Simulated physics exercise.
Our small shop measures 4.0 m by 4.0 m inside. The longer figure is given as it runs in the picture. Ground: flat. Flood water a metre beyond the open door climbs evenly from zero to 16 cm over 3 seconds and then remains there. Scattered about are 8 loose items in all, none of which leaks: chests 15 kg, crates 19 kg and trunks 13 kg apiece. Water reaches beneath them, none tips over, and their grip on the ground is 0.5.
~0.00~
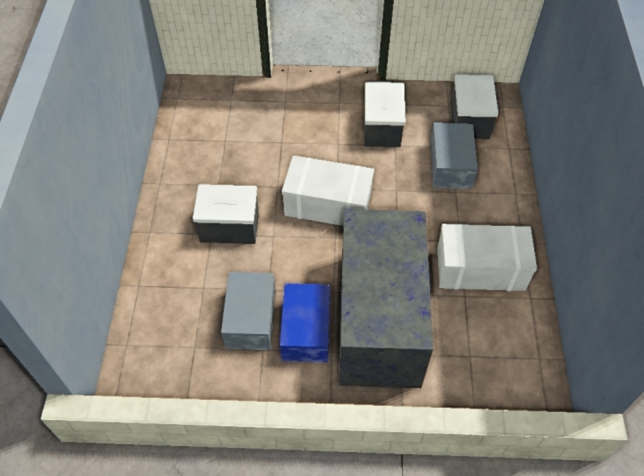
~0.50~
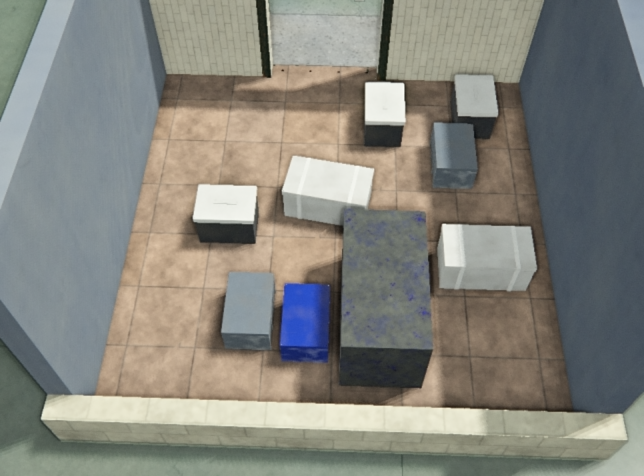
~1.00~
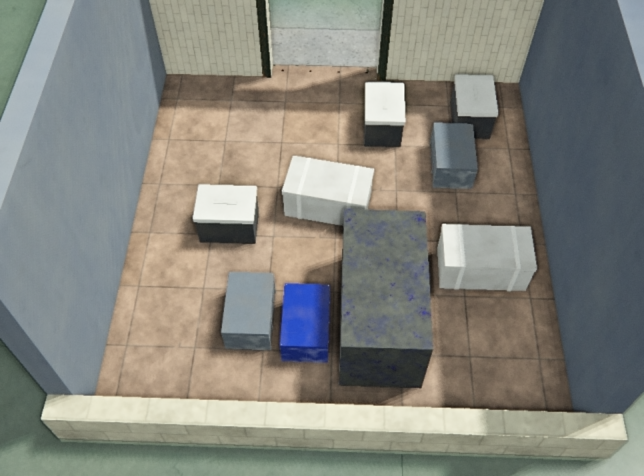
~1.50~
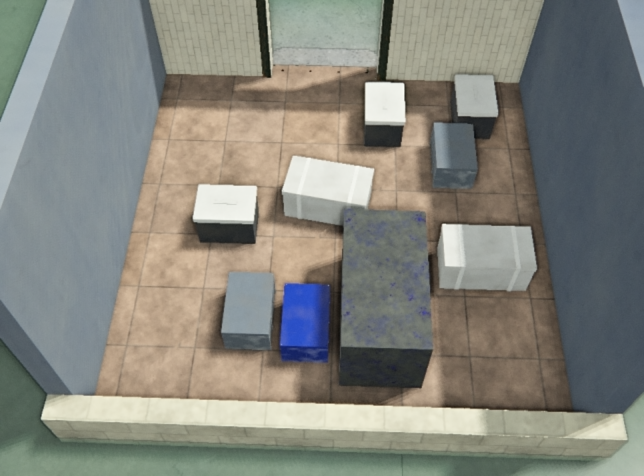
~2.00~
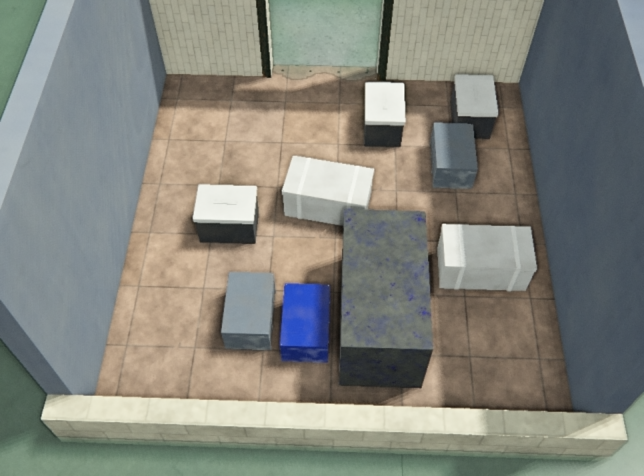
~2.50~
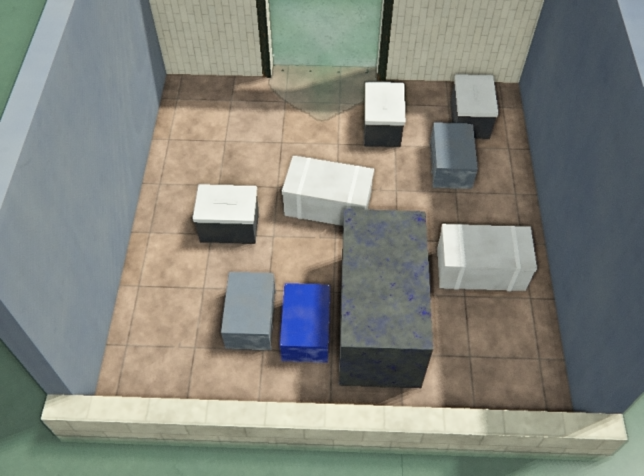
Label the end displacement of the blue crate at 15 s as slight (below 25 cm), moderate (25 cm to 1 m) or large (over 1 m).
Moderate.
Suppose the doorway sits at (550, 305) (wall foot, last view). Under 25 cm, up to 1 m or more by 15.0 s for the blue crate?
Result for the blue crate - essentially stationary.
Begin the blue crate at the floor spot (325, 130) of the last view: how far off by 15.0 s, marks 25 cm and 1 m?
Short answer, it is taken a long way.
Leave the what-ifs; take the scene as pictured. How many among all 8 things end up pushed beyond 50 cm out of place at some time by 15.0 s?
4.
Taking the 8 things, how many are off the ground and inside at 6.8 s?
Then: 1.
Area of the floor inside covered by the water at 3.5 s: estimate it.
Somewhere around 2.5 m2, roughly.
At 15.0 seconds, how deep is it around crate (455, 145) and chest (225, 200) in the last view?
I'd put it at 7 cm and 13 cm respectively.
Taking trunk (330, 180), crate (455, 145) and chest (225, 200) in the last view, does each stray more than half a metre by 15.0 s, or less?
Result, in order: Higher / lower / higher.
After 3.5 s the blue crate is near (306, 314), 0.0 m from its start, aground; 0 afloat.
After 6.8 s the blue crate is near (306, 316), 0.0 m from its start, aground; 1 afloat.
After 11.0 s the blue crate is near (310, 365), 0.5 m from its start, afloat; 6 afloat.
After 15.0 s the blue crate is near (311, 367), 0.5 m from its start, afloat; 7 afloat.
